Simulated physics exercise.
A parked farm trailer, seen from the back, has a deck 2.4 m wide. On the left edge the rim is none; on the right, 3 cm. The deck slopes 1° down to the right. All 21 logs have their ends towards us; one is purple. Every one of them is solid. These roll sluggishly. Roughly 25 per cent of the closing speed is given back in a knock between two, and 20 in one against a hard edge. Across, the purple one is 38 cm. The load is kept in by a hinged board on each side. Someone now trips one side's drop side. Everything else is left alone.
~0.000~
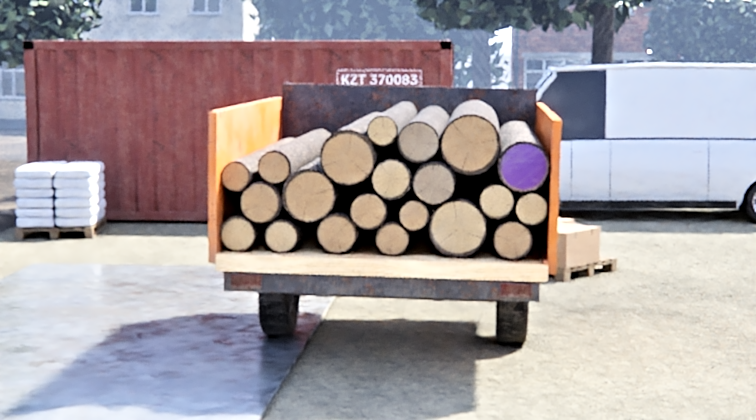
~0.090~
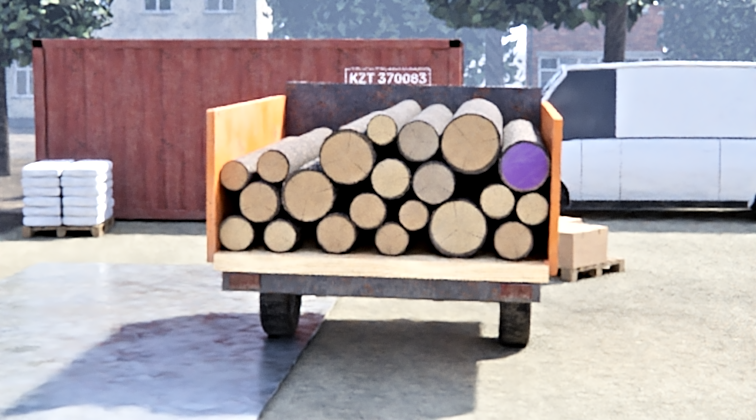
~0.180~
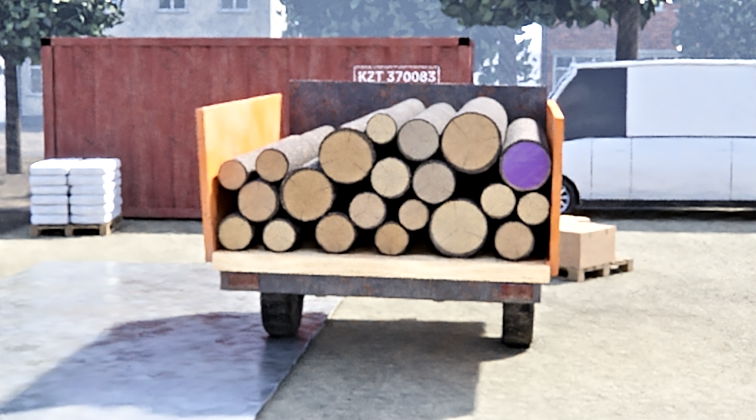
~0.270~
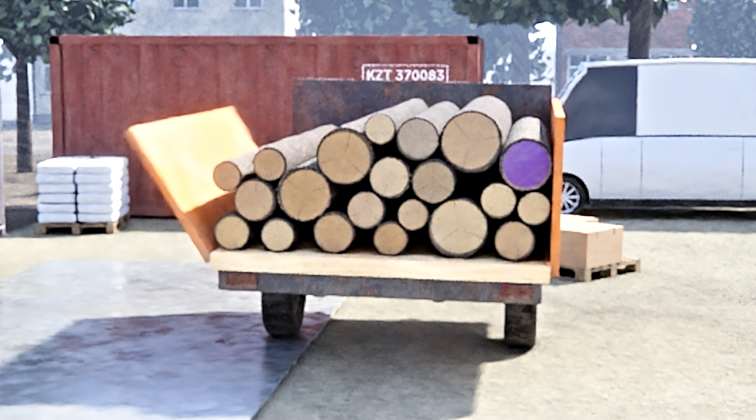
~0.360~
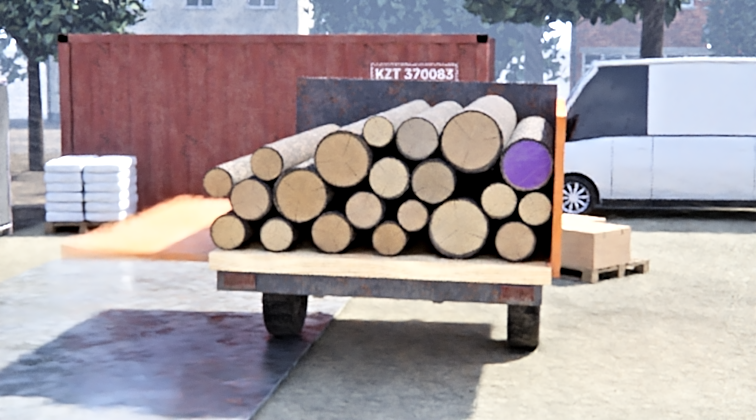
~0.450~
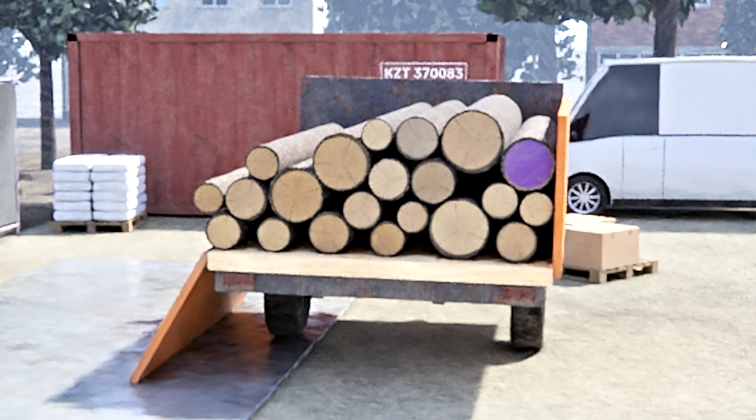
A farm trailer stacked with cut logs stands in a sunlit yard, seen from directly behind. Its logs show pale round ends, one purple at the upper right, between orange side boards, with a red container and white sacks behind and a white van and boxes at right. The left board swings outward and down to hang below the deck, while the logs barely move and the view drifts slightly.
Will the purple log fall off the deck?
Purple: Stays on.
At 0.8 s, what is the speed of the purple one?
Speed approx. 0.0 m/s.
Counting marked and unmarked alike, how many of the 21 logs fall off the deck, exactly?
5 in all.
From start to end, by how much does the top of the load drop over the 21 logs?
15 cm.
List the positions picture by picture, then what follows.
In the first picture, purple (524, 167); both sides upright; the deck slopes 1° down to the right; 6 of the 21 make up the bottom layer.
In the second picture, purple (525, 166); sides still shut.
In the third picture, purple (526, 165); left board out by 5°, tip at (201, 115).
In the fourth picture, purple (526, 165); left board out by 35°, tip at (132, 134).
In the fifth picture, purple (527, 165); left board out by 90°, tip at (67, 253).
In the sixth picture, purple (529, 164); left board out by 150°, tip at (136, 377).
By 0.8 s, purple is up on others, 20 cm from the right edge; 2 of 21 are off.
Finally (3.2 s), purple is up on others, 20 cm from the right edge; 5 of 21 are off.
